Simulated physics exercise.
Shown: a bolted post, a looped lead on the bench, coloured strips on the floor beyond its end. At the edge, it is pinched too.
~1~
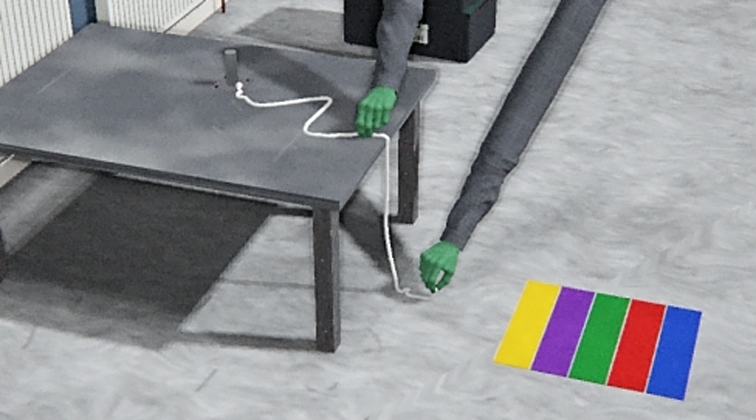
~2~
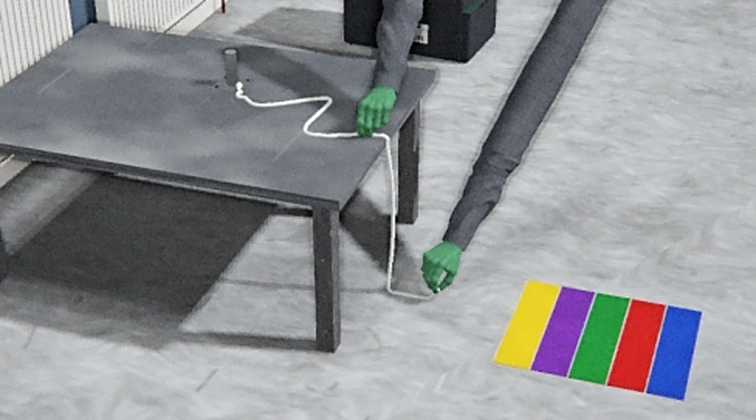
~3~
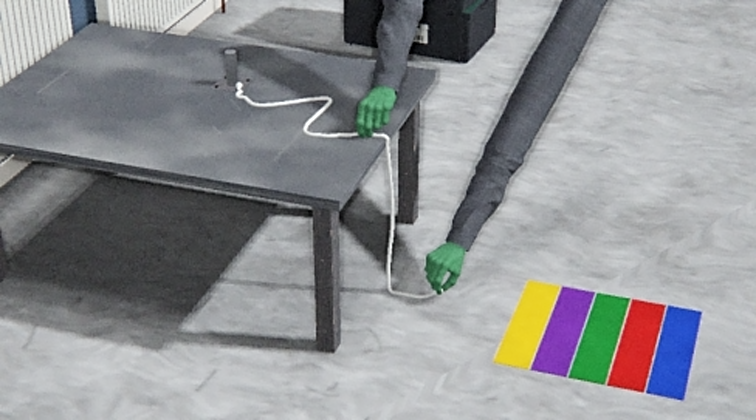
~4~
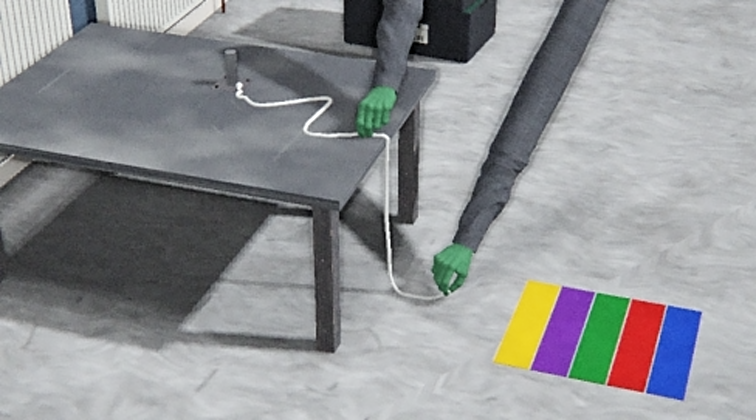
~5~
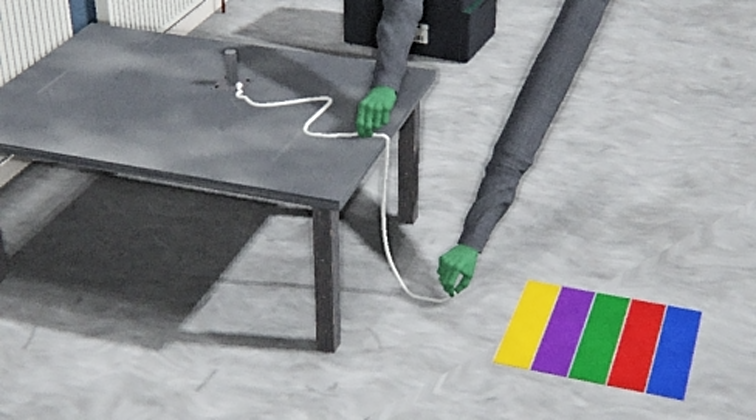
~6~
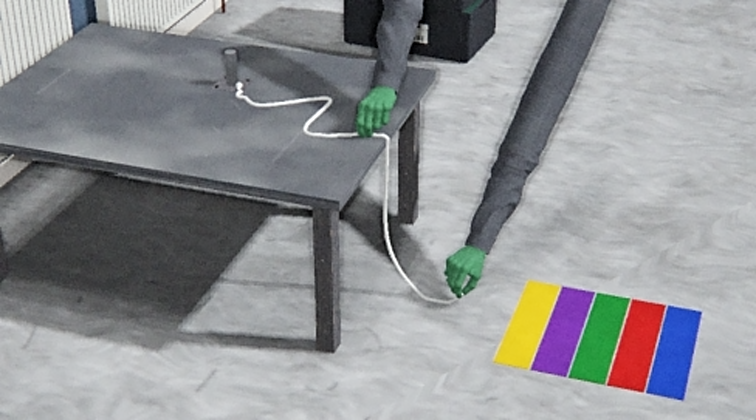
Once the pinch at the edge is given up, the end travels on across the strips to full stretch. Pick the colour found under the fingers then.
Blue is under them.
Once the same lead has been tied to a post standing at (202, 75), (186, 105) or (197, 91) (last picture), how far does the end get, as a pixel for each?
About (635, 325), then (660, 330), then (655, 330).
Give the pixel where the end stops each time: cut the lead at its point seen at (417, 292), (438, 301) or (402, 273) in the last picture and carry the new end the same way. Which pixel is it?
Try by try: (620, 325), (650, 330) and (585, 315).
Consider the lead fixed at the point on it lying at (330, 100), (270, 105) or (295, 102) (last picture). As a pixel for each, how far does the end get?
It comes to rest around (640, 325), (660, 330) and (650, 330) respectively.
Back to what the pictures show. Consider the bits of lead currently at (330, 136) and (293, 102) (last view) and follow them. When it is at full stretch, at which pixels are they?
They go to (446, 156) and to (320, 104).
Soon after, end near (630, 325); over red.
After that, end near (666, 332); over blue.
At the stop, end near (687, 336); over blue. Over blue.
